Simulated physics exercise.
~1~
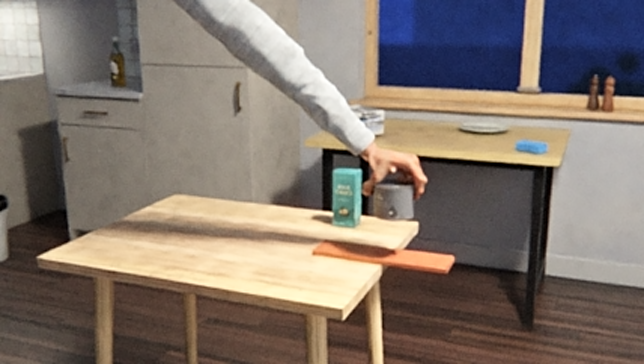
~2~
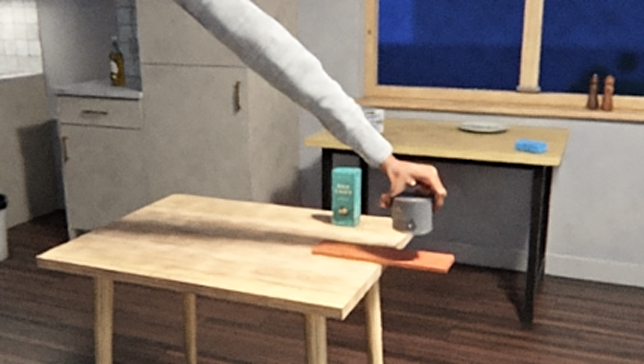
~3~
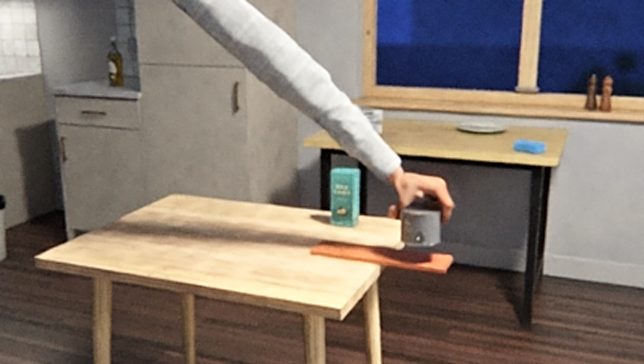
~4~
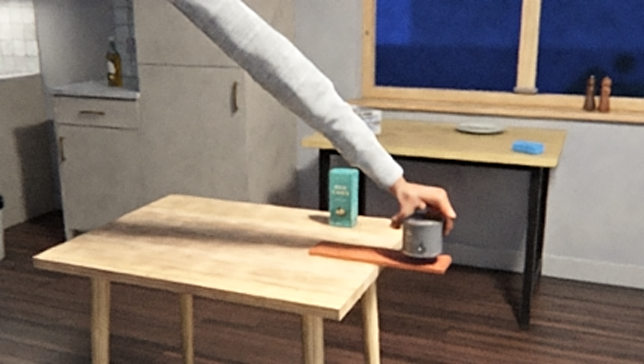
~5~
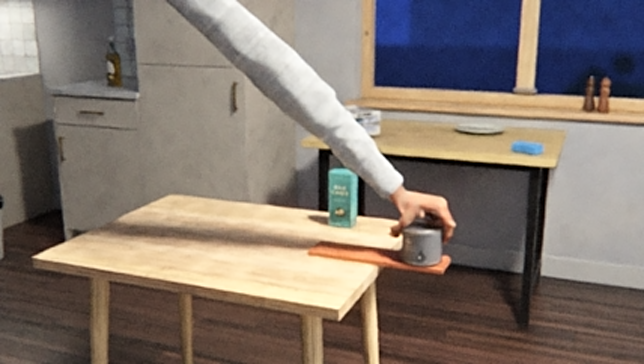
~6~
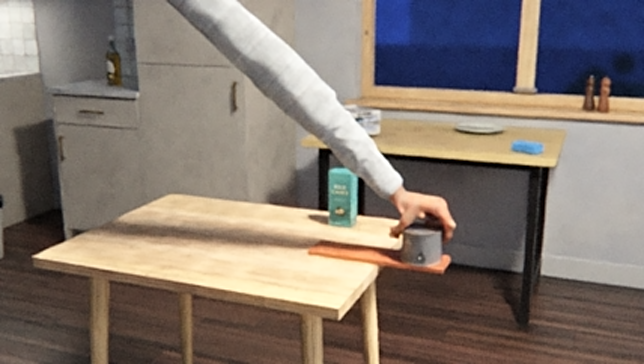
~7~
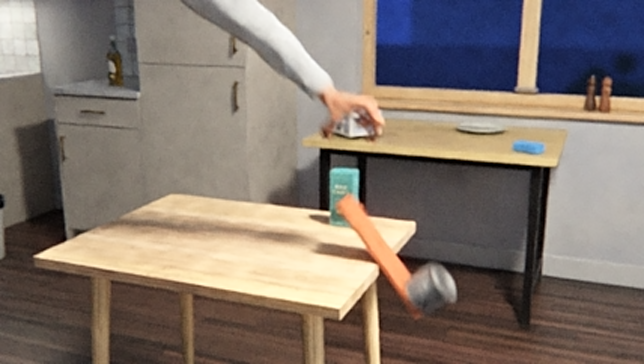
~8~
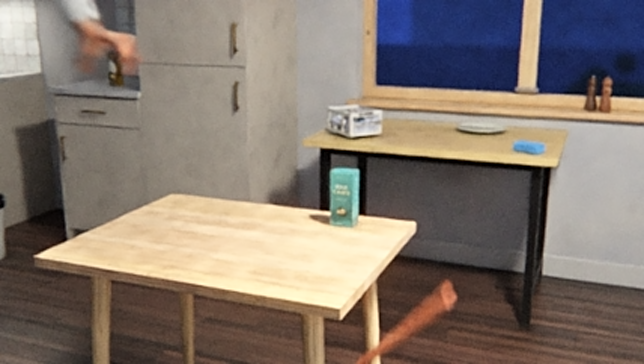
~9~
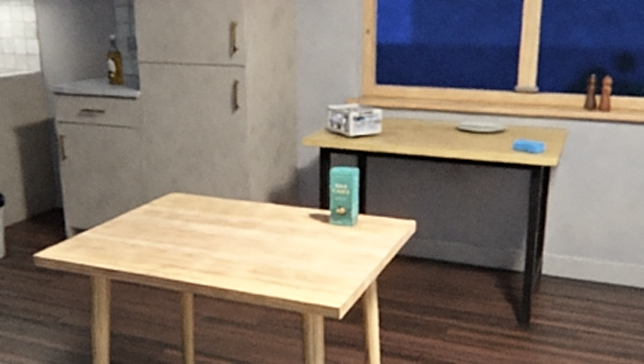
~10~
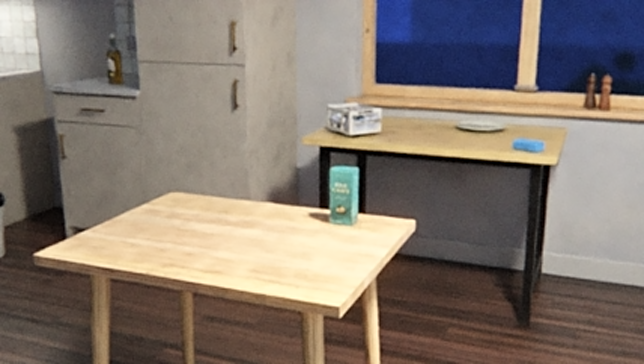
A hand sets a grey tub on an overhanging orange plank, and both tip off.
